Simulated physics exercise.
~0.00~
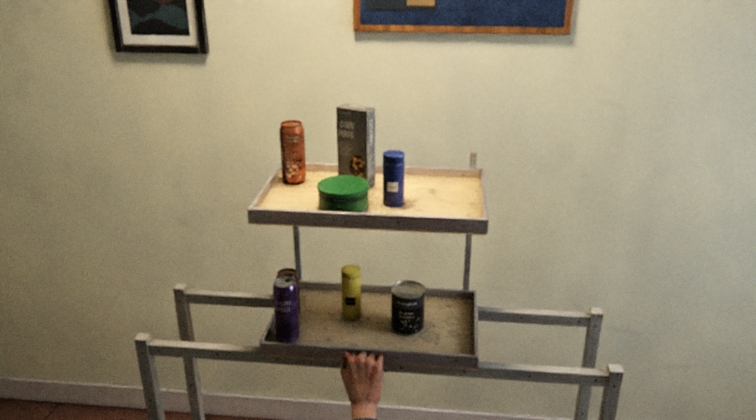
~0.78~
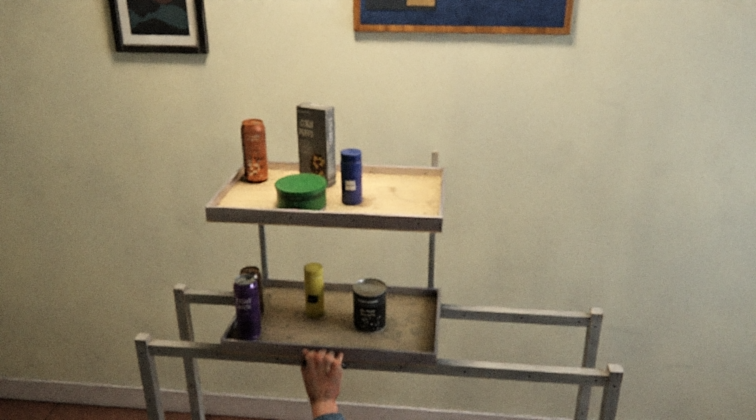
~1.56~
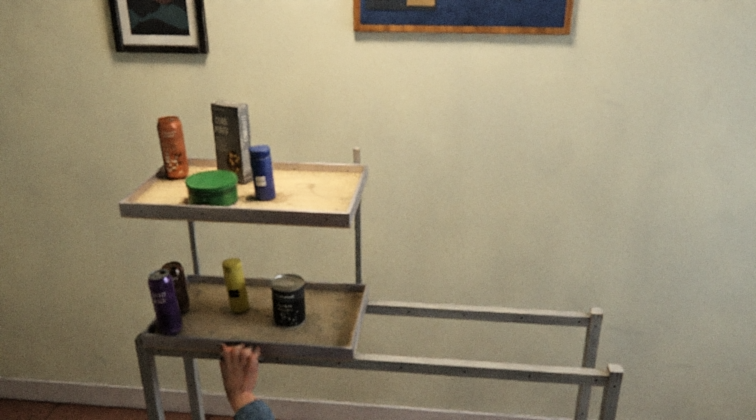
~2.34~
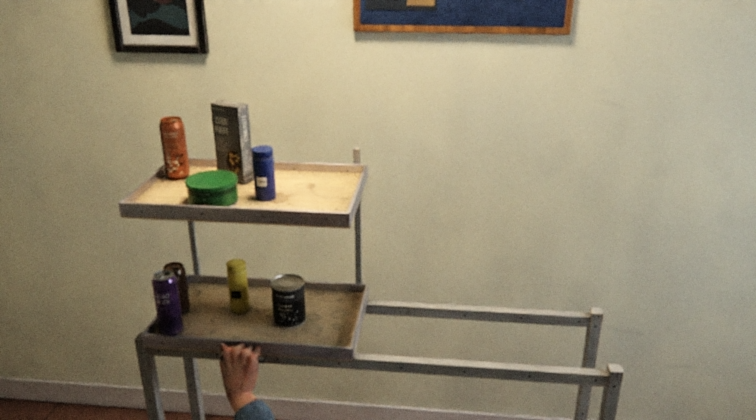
In this clip, a hand at the front edge slides a two-level rack tray holding cans, shakers, a grey packet and a green tub leftward along its rails until it stops at the left end, with the items all still standing in place.
